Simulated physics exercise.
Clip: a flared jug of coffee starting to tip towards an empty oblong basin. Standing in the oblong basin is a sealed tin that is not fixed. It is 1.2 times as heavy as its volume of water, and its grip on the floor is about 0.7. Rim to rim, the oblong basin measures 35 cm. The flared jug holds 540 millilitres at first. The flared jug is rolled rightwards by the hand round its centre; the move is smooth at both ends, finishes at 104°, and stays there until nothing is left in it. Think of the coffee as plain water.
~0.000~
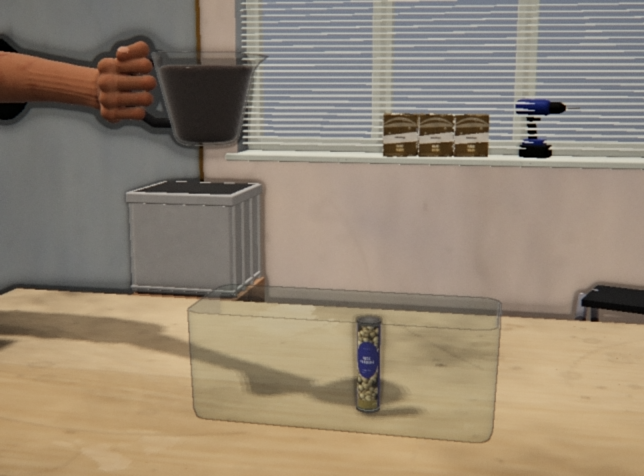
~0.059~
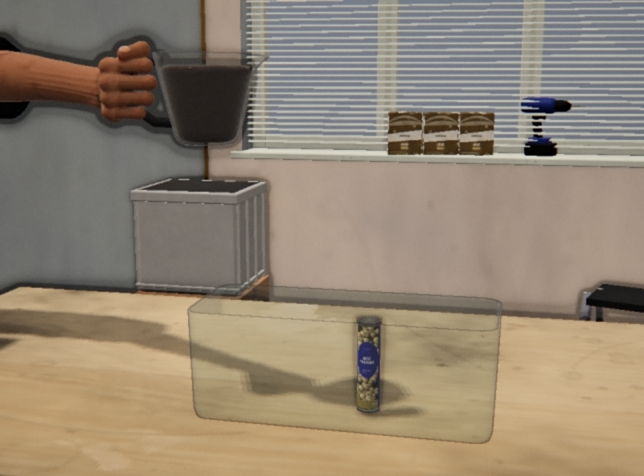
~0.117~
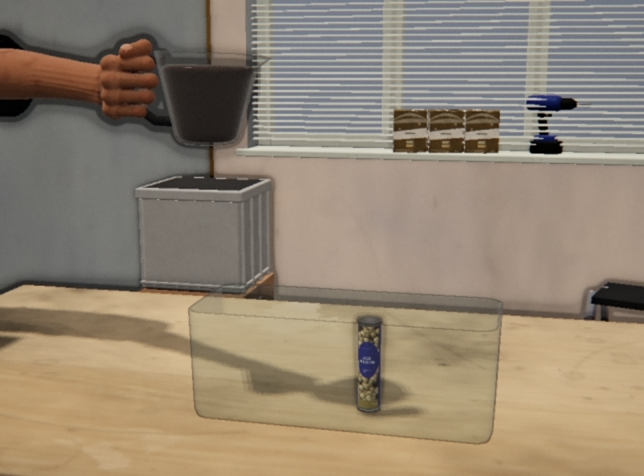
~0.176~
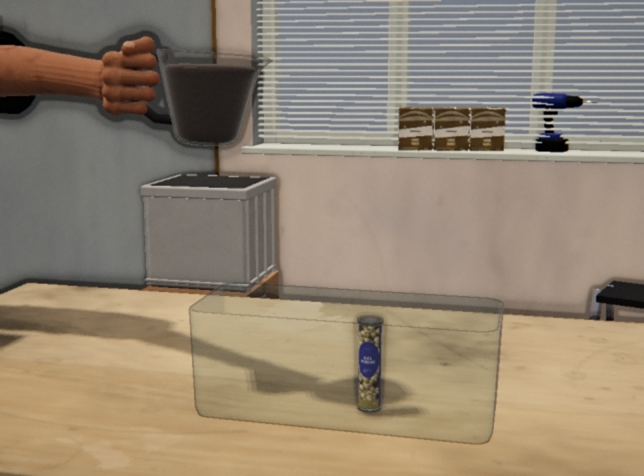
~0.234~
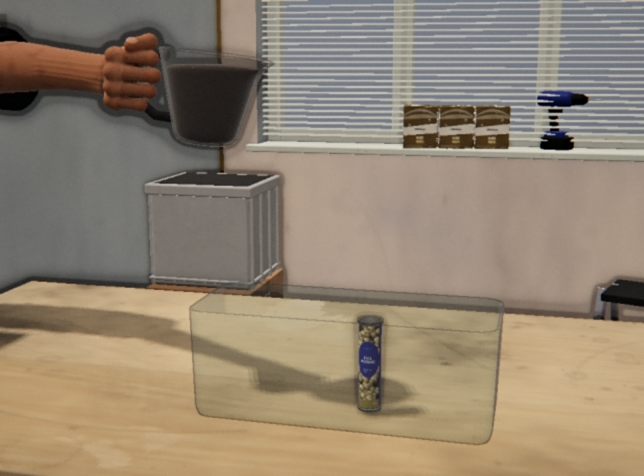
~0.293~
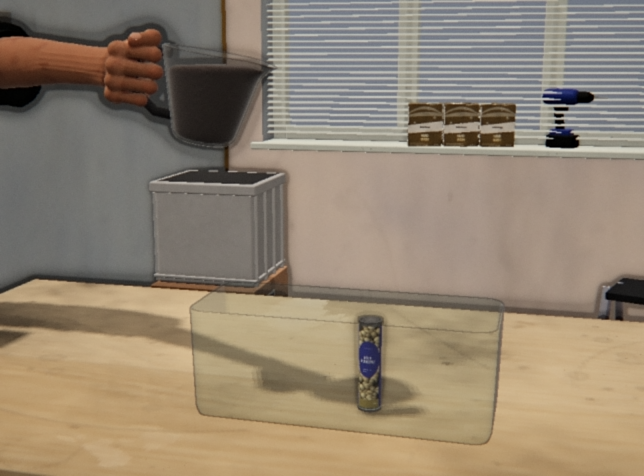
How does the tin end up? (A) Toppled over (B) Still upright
Option A: Toppled over.
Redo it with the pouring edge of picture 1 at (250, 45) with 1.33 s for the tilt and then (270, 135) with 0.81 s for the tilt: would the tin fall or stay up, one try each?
Try 1: Still standing; try 2: Still standing.
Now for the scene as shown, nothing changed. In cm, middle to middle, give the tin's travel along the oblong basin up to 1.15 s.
Close to 3 cm.
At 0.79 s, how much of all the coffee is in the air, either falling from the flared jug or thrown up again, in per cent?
About 26 per cent.
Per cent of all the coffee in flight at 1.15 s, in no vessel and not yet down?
Airborne fraction: Approx. 24 %.
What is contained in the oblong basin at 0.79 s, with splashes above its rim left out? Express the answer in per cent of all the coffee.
Near 7 in a hundred.
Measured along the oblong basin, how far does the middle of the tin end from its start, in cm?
Net tin displacement: Roughly 9.0 cm.
By 0.79 s the tilt is 59° and 67 per cent is still to pour; the tin stands where it began.
By 1.15 s the tilt is 94° and 12 per cent is still to pour; the tin leans 9°.
By 1.54 s the tilt is 104° and 0 per cent is still to pour; the tin lies on its side.
By 1.95 s the tilt is 104° and 0 per cent is still to pour; the tin lies on its side.
At rest the tin lies on its side.
